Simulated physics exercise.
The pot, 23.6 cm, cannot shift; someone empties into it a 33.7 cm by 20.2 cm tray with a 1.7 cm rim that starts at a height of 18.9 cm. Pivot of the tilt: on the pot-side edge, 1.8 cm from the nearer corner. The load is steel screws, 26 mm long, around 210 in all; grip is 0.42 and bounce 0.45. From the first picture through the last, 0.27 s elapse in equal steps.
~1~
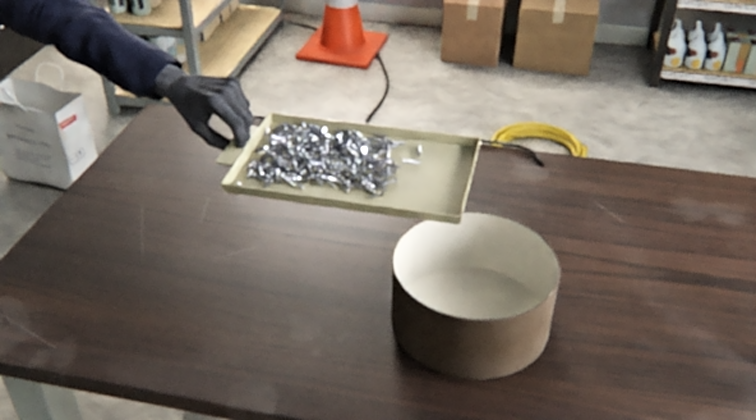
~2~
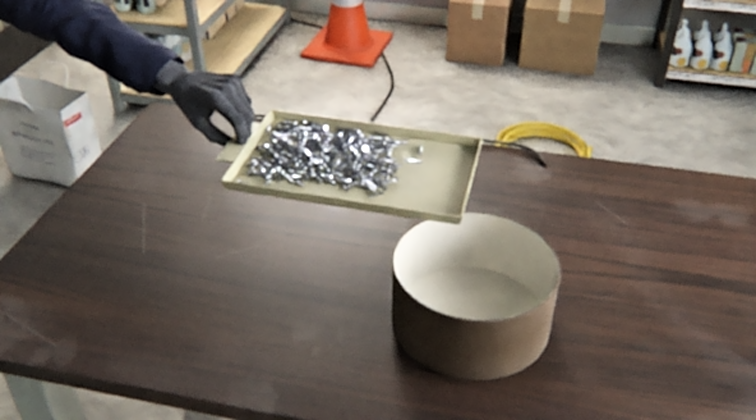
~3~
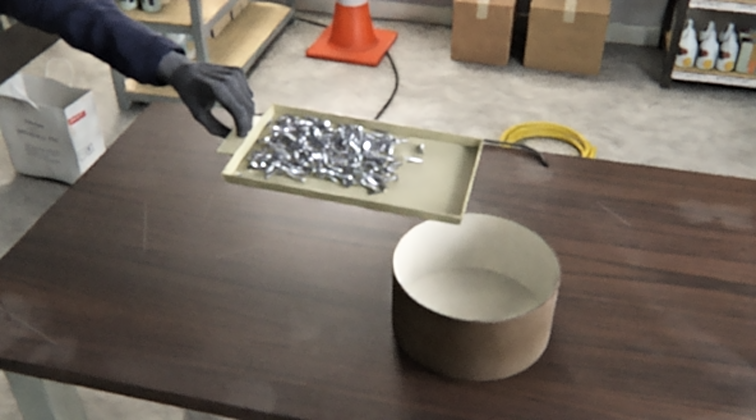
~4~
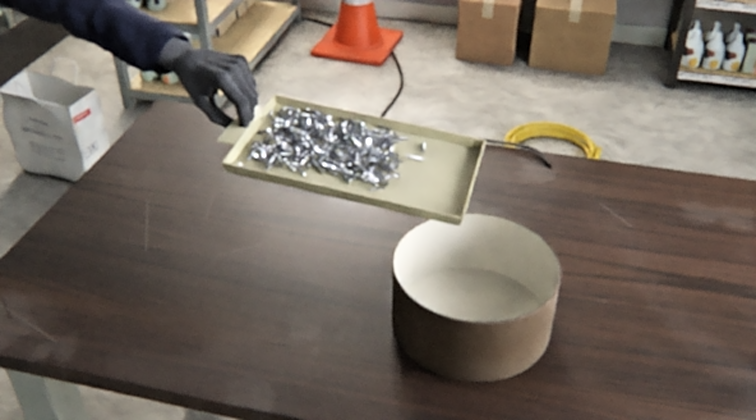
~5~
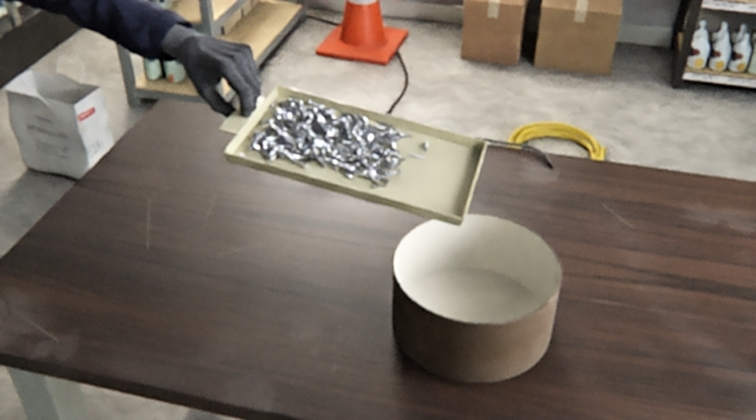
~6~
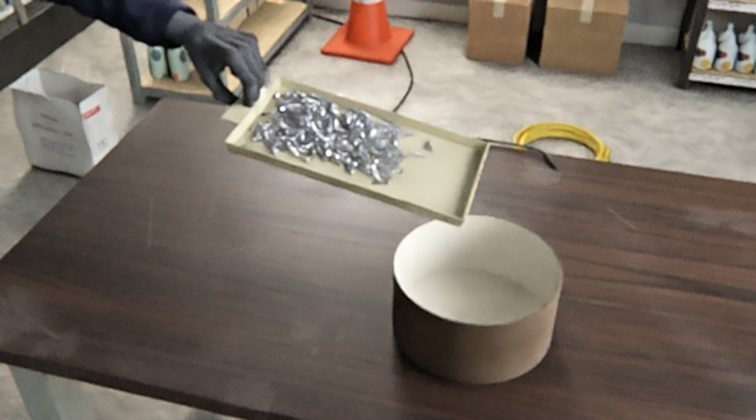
A tray of shiny metal pieces slowly tilts as a gloved hand raises its left end.
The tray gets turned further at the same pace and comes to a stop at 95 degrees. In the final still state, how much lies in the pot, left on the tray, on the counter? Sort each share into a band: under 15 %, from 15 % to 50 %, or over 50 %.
Pot: From 15 % to 50 %; tray: Under 15 %; counter: Over 50 %.
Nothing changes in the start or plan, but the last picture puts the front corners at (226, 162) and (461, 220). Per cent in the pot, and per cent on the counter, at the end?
Pot 95, counter 5.
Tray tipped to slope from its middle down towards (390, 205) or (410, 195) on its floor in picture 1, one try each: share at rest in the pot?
Near 100 and 100 percent, in that order.
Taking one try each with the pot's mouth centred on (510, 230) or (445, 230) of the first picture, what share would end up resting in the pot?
Around 95 per cent, then around 75 per cent.
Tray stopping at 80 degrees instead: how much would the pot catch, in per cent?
That would give about 30 per cent.
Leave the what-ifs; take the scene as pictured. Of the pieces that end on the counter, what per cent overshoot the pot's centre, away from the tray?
I reckon around 70 per cent.
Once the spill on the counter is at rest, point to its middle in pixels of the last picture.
I'd put it near (509, 254).
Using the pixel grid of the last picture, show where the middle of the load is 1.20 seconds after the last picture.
Look near (496, 262) in the last picture.
Then, 0.72 s after the last picture, tilt 50 degrees; the tray holds 90 %, the pot 0 %.
Then, 1.20 s after the last picture, tilt 76 degrees; the tray holds 30 %, the pot 25 %.
Then, 1.75 s after the last picture, tilt 95 degrees; the tray holds 0 %, the pot 40 %.
In the end, pot 40 %, tray 0 %, counter 60 %.
